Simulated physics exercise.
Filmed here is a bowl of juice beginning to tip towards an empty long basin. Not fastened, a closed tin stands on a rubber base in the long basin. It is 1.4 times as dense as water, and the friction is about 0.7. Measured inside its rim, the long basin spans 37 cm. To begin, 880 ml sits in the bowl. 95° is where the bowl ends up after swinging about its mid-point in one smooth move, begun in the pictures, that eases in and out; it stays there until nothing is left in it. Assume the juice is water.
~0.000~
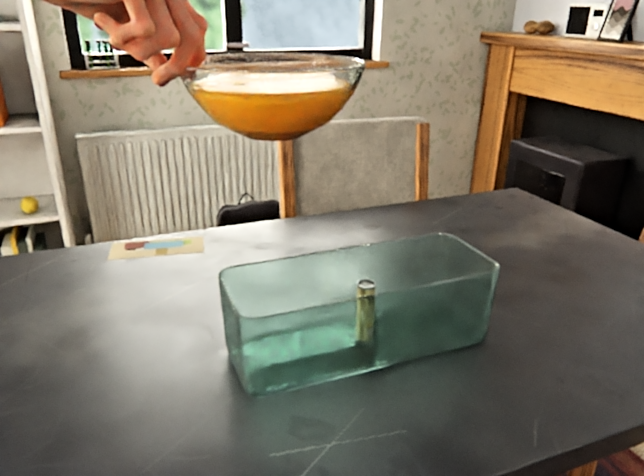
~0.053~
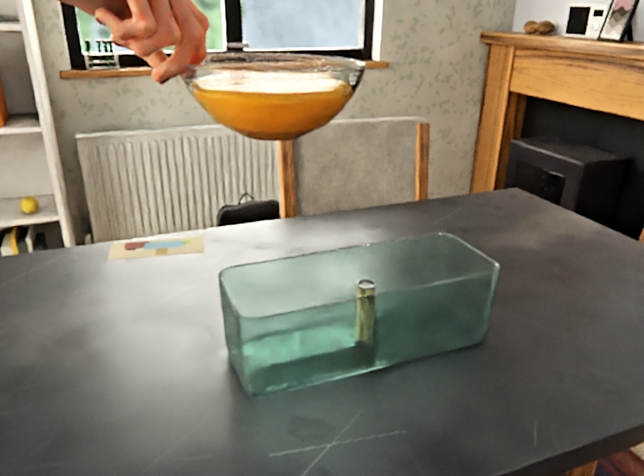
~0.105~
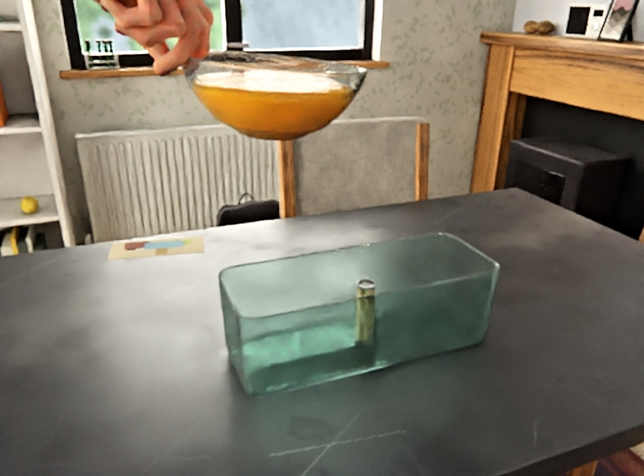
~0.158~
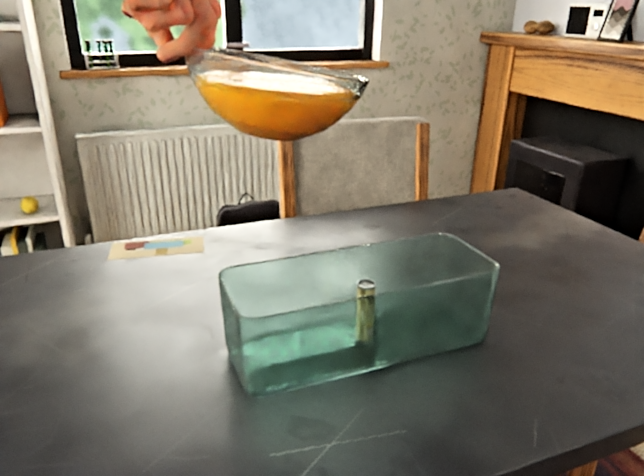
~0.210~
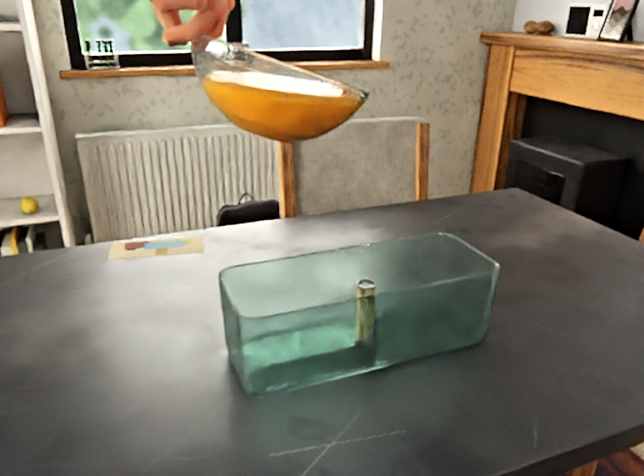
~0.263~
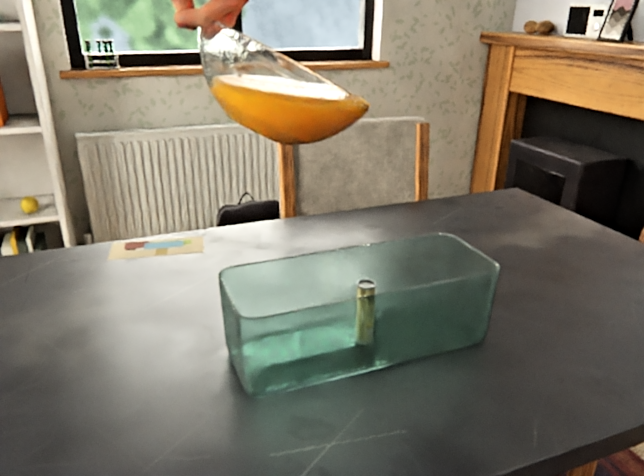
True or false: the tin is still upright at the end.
False.
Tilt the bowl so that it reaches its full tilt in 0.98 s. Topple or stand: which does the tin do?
In that case the tin overturns.
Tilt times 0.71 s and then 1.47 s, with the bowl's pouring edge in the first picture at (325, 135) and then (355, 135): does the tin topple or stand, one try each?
In the first try it comes down; in the second it remains standing.
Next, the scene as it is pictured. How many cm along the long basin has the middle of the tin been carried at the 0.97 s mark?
Its middle sits about 6 cm from the start.
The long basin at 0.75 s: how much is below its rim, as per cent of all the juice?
The fraction sits near 82 in a hundred.
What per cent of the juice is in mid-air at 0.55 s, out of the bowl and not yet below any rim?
Roughly 68 percent.
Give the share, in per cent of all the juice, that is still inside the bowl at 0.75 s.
0 %.
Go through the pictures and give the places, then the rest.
In the first picture, tilt 0°; pouring edge (356, 61); surface from (189, 86) to (345, 79); the long basin's rim runs from (228, 294) to (475, 251); the tin's top is at (366, 286).
In the second picture, tilt 1°; pouring edge (356, 63); surface from (189, 85) to (345, 80).
In the third picture, tilt 5°; pouring edge (358, 69); surface from (191, 81) to (345, 84).
In the fourth picture, tilt 11°; pouring edge (359, 79); surface from (195, 78) to (348, 87).
In the fifth picture, tilt 19°; pouring edge (359, 92); surface from (202, 77) to (353, 91).
In the sixth picture, tilt 29°; pouring edge (357, 107); surface from (210, 81) to (352, 98); 2 per cent is over the edge.
By 0.55 s the tilt is 83° and 12 per cent is still to pour; the tin stands where it began.
By 0.75 s the tilt is 95° and 0 per cent is still to pour; the tin leans 19°.
By 0.97 s the tilt is 95° and 0 per cent is still to pour; the tin lies on its side.
By 1.21 s the tilt is 95° and 0 per cent is still to pour; the tin lies on its side.
At rest the tin lies on its side.
